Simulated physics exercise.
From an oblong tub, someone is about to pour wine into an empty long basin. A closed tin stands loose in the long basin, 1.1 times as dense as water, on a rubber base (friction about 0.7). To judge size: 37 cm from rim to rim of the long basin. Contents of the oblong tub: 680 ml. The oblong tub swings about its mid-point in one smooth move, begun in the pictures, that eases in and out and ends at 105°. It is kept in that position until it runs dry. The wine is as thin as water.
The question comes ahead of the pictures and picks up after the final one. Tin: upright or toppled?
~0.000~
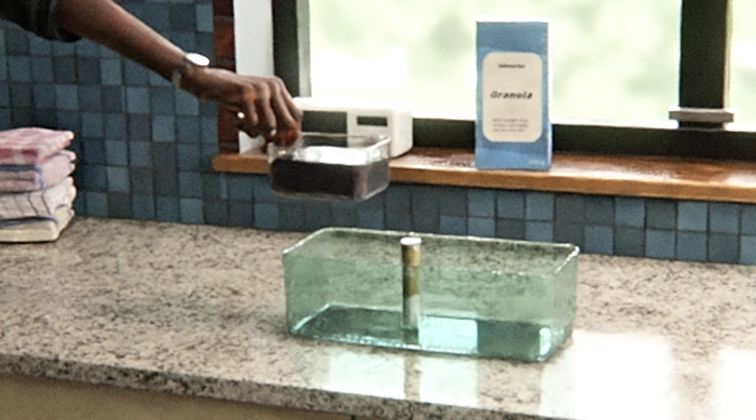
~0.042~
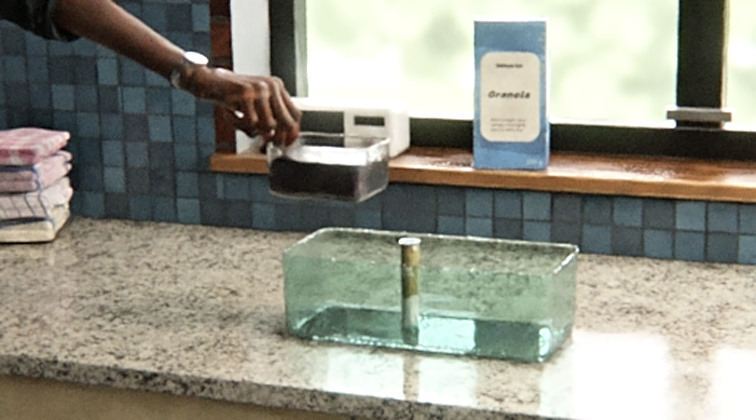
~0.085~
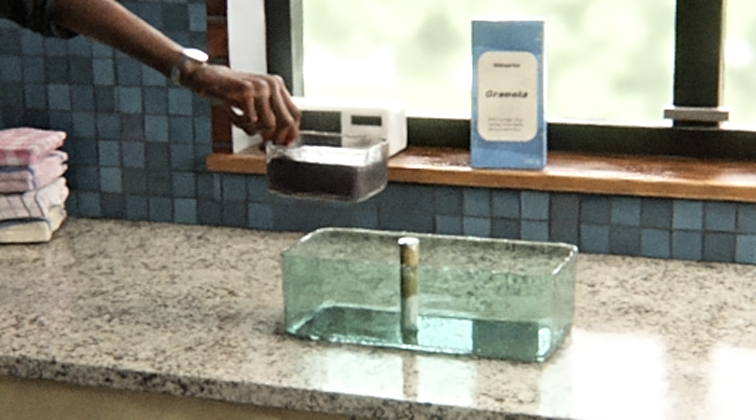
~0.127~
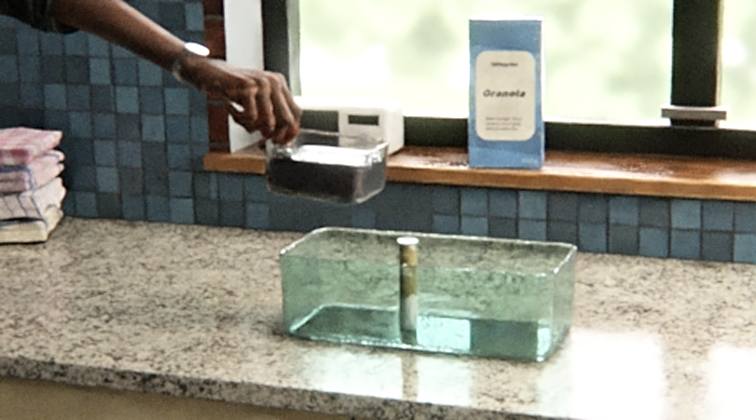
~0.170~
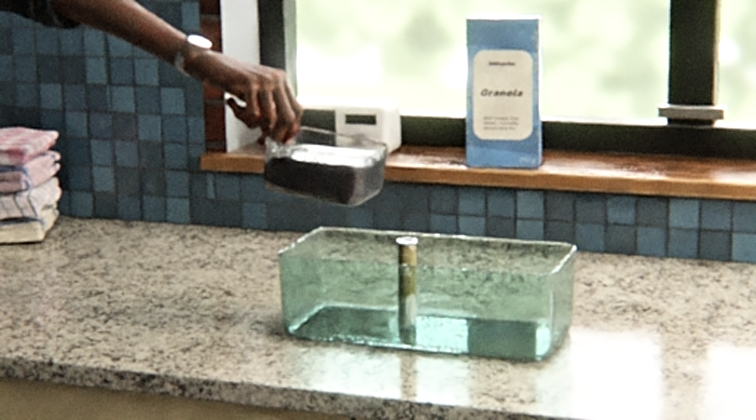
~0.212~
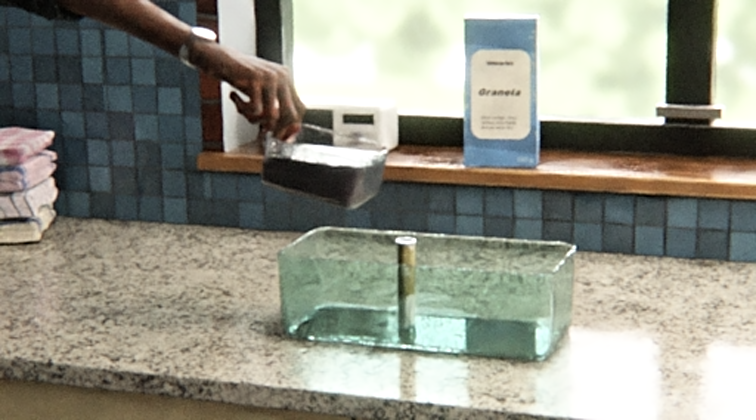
Looks like it will stay erect.
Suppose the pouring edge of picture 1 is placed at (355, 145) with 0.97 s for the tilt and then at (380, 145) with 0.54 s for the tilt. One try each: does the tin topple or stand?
The tin stays vertical the first time and overturns the second time.
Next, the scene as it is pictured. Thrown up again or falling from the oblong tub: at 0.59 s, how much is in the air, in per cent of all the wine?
36 %.
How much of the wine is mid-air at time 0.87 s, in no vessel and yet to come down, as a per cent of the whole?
Close to 4 per cent.
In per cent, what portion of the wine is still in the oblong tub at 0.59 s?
Portion remaining: Approx. 46 per cent.
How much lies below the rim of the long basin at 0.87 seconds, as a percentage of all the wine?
About 88 per cent.
By 0.59 s the tilt is 70° and 46 per cent is still to pour; the tin stands where it began.
By 0.87 s the tilt is 102° and 8 per cent is still to pour; the tin stands where it began.
By 1.16 s the tilt is 105° and 0 per cent is still to pour; the tin stands where it began.
By 1.47 s the tilt is 105° and 0 per cent is still to pour; the tin stands where it began.
At rest the tin stands where it began.
